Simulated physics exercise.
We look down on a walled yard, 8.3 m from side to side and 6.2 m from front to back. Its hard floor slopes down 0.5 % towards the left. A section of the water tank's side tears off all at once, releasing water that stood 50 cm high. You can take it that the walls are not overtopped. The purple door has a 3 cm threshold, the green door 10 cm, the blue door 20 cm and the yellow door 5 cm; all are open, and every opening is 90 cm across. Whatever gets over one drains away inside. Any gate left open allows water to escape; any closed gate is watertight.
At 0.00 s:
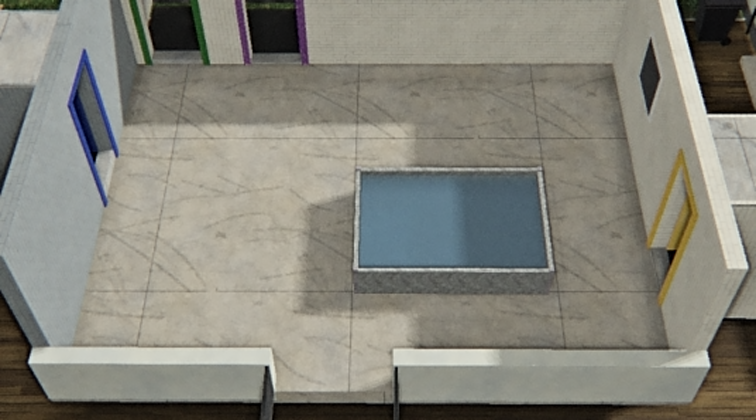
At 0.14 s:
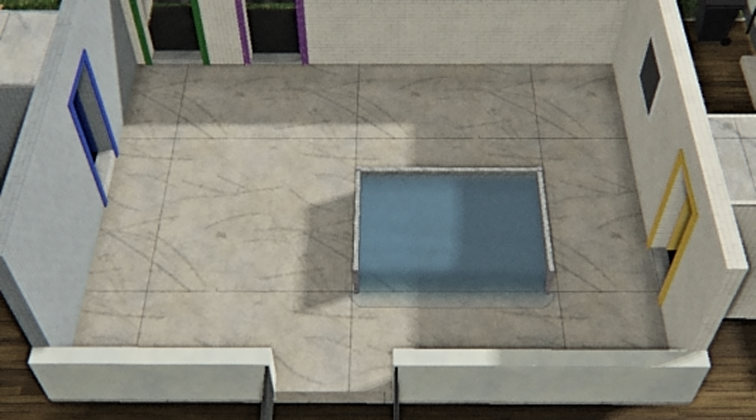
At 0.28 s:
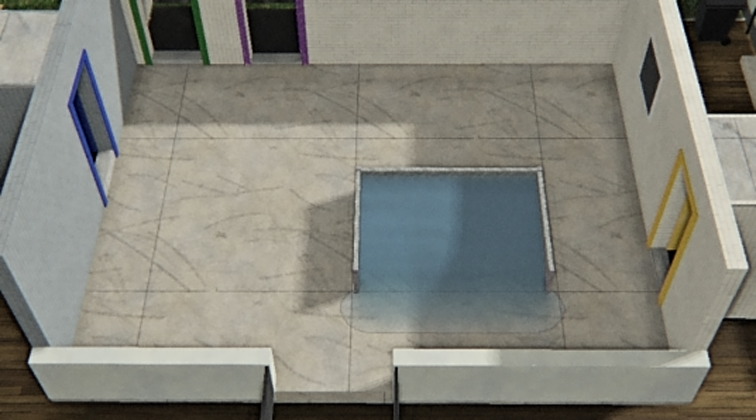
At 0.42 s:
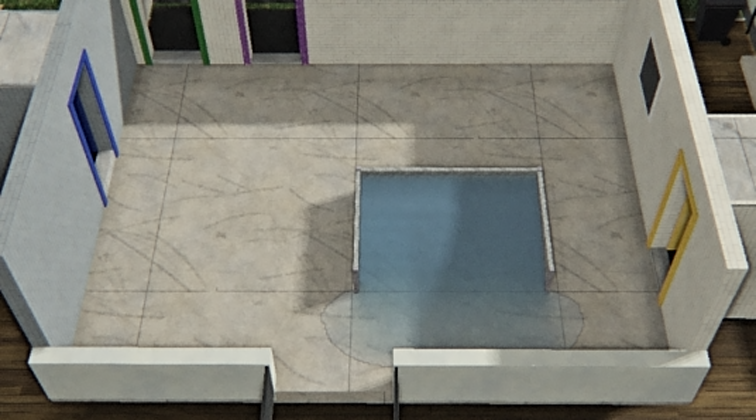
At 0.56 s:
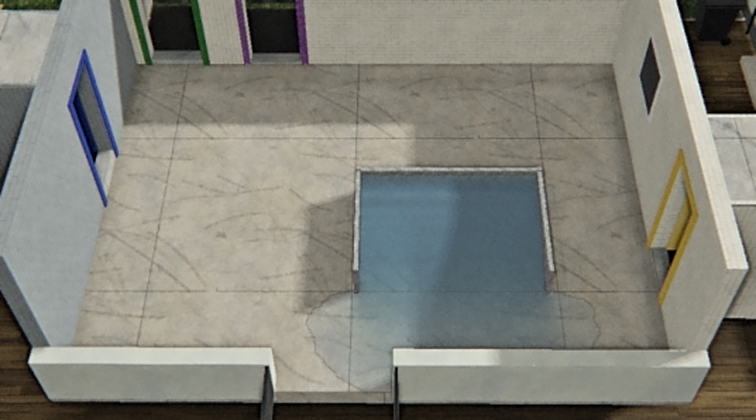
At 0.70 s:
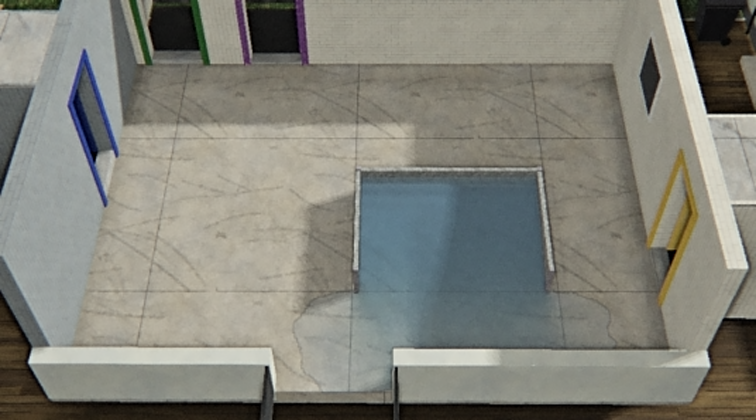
Walled yard with a raised water tank losing its near side, water spreading across the floor toward the front wall and left.
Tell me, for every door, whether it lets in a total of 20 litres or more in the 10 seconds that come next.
In order: Purple door: Lags behind the figure; green door: Lags behind the figure; blue door: Lags behind the figure; yellow door: Outstrips the figure.
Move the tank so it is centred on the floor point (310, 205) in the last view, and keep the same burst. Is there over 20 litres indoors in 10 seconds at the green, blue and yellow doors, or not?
For the green door, the amount is acceptable; for the blue door, the amount is acceptable; for the yellow door, the amount is acceptable.
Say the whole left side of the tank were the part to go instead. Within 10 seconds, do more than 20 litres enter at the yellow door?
So, yellow door: Within bounds.
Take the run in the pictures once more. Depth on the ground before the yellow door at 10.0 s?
I'd put it near 4.0 cm.
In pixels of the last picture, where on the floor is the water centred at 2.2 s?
Around (471, 306) in the last picture.
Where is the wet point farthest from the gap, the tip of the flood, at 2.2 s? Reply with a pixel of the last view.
I'd mark it close to (185, 375).
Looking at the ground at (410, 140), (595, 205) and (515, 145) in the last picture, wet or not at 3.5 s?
First spot not yet wet, second submerged, third not yet wet.
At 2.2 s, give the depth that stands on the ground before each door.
Depths in cm: Purple 0, green 0, blue 0, yellow 5.
After 1.4 s water covers 15 % of the floor and is deepest (40 cm) near (433, 352); purple door not reached, green door not reached, blue door not reached, yellow door not reached.
After 2.2 s water covers 15 % of the floor and is deepest (36 cm) near (671, 376); purple door not reached, green door not reached, blue door not reached, yellow door 5 cm at the sill, 0 L in.
After 3.5 s water covers 35 % of the floor and is deepest (24 cm) near (658, 376); purple door not reached, green door not reached, blue door not reached, yellow door 12 cm at the sill, 17 L in.
After 6.0 s water covers 55 % of the floor and is deepest (10 cm) near (67, 374); purple door not reached, green door not reached, blue door 3 cm at the sill, 0 L in, yellow door 7 cm at the sill, 50 L in.
After 10.0 s water covers 85 % of the floor and is deepest (7 cm) near (67, 374); purple door 3 cm at the sill, 0 L in, green door 5 cm at the sill, 0 L in, blue door 3 cm at the sill, 0 L in, yellow door 4 cm at the sill, 52 L in.
